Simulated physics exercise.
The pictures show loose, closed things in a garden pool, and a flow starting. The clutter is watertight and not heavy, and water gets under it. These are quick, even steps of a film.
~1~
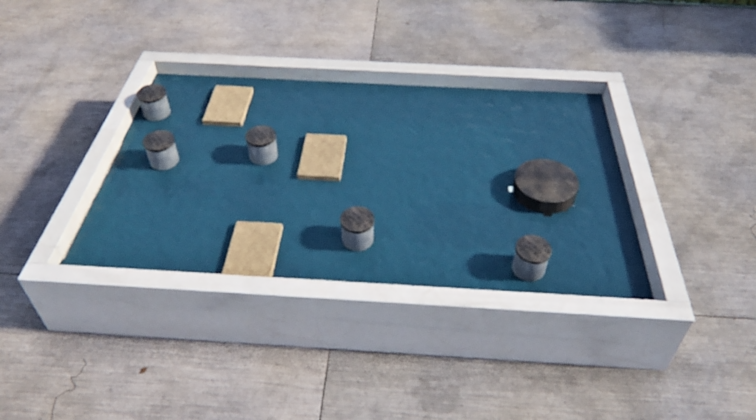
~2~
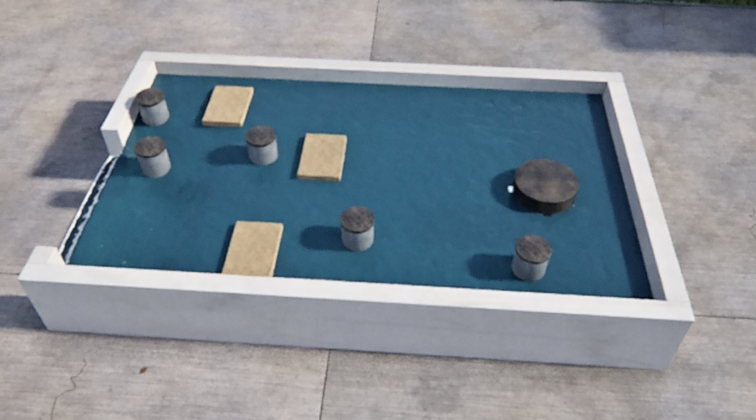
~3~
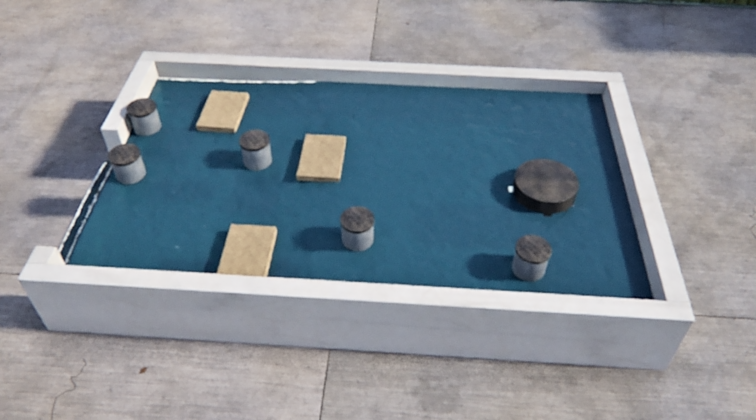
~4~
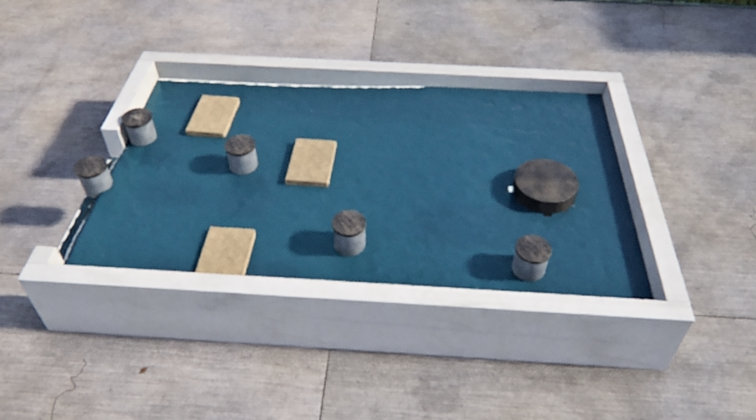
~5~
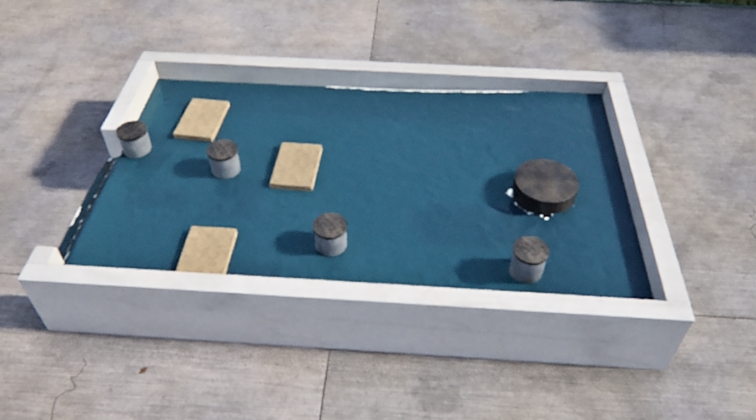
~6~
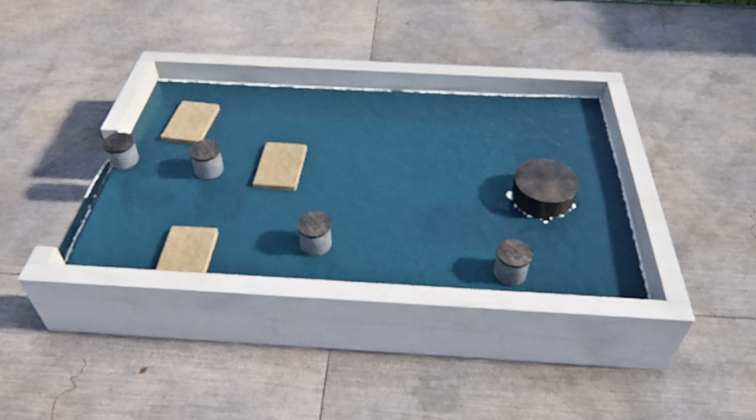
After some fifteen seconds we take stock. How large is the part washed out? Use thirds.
It is at least two thirds.
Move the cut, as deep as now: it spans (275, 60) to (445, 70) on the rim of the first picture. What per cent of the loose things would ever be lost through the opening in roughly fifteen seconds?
I make it 50 per cent.
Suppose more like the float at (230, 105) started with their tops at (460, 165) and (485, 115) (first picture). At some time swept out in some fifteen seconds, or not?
In that order: Kept in, inside.
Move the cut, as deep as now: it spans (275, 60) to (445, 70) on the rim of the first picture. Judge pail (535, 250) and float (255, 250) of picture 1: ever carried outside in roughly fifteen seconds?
As listed: Still in, inside.
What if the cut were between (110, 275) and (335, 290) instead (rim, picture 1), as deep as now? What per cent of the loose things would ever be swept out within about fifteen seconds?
I make it 60 per cent.
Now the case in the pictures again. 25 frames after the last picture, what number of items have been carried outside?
7 of them.
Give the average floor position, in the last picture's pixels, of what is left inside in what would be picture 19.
Around (240, 264).
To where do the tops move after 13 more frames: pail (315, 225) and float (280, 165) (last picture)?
Around (156, 231) and (114, 196).
A moment on, 2 of 8 are out; 6 afloat.
Next, 5 of 8 are out; 3 afloat.
Later, 7 of 8 are out; 1 afloat.
In the end, 7 of 8 are out; 1 afloat.
